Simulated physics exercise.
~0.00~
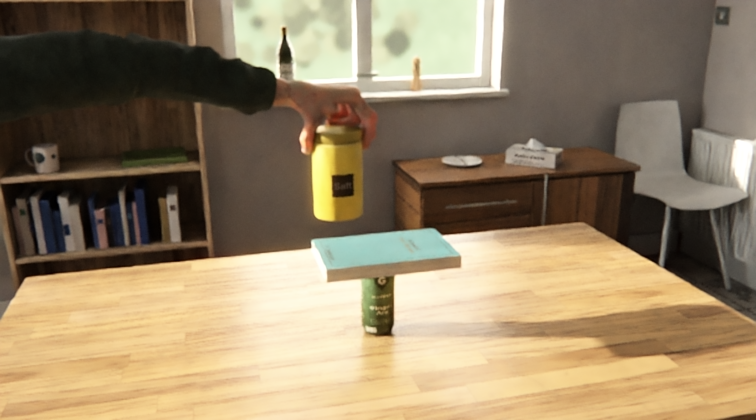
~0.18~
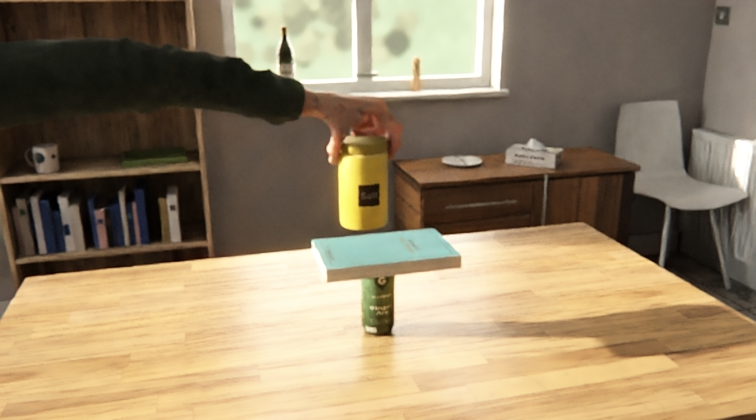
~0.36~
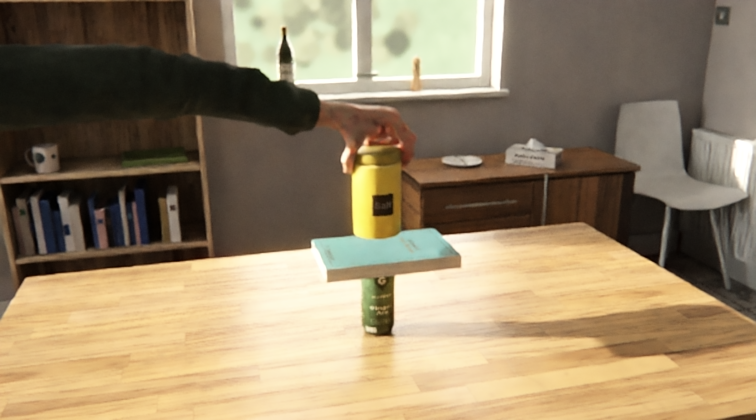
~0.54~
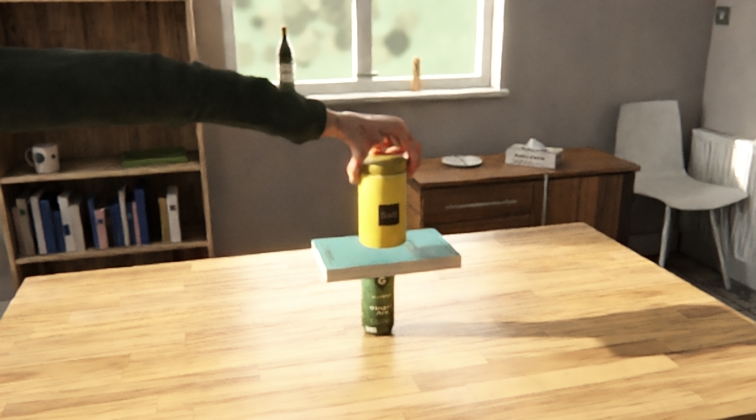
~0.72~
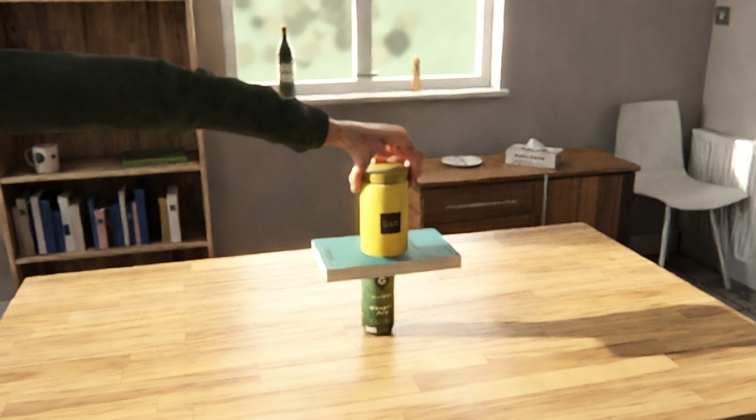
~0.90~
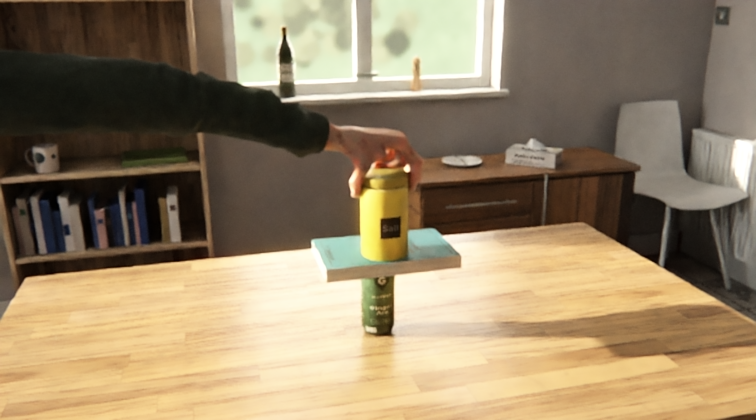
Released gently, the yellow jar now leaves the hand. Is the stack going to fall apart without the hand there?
No.
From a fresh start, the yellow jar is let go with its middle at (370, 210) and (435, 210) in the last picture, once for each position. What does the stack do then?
Try one, the stack stays standing; try two, it collapses.
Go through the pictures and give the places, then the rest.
In the first frame, coming down; yellow jar (338, 172); turquoise book (384, 254).
In the second frame, coming down; yellow jar (364, 182); turquoise book (384, 254).
In the third frame, coming down; yellow jar (377, 191); turquoise book (384, 254).
In the fourth frame, coming down; yellow jar (383, 201); turquoise book (384, 254).
In the fifth frame, coming down; yellow jar (385, 209); turquoise book (384, 254).
In the sixth frame, in place under the hand; yellow jar (385, 214); turquoise book (384, 254).
After 1.10 s, no change.
After 1.40 s, yellow jar resting near (385, 215).
In the end (2.0 s), all 3 unmoved. At the end, from the last picture's camera, yellow jar near (385, 215). The stack holds.
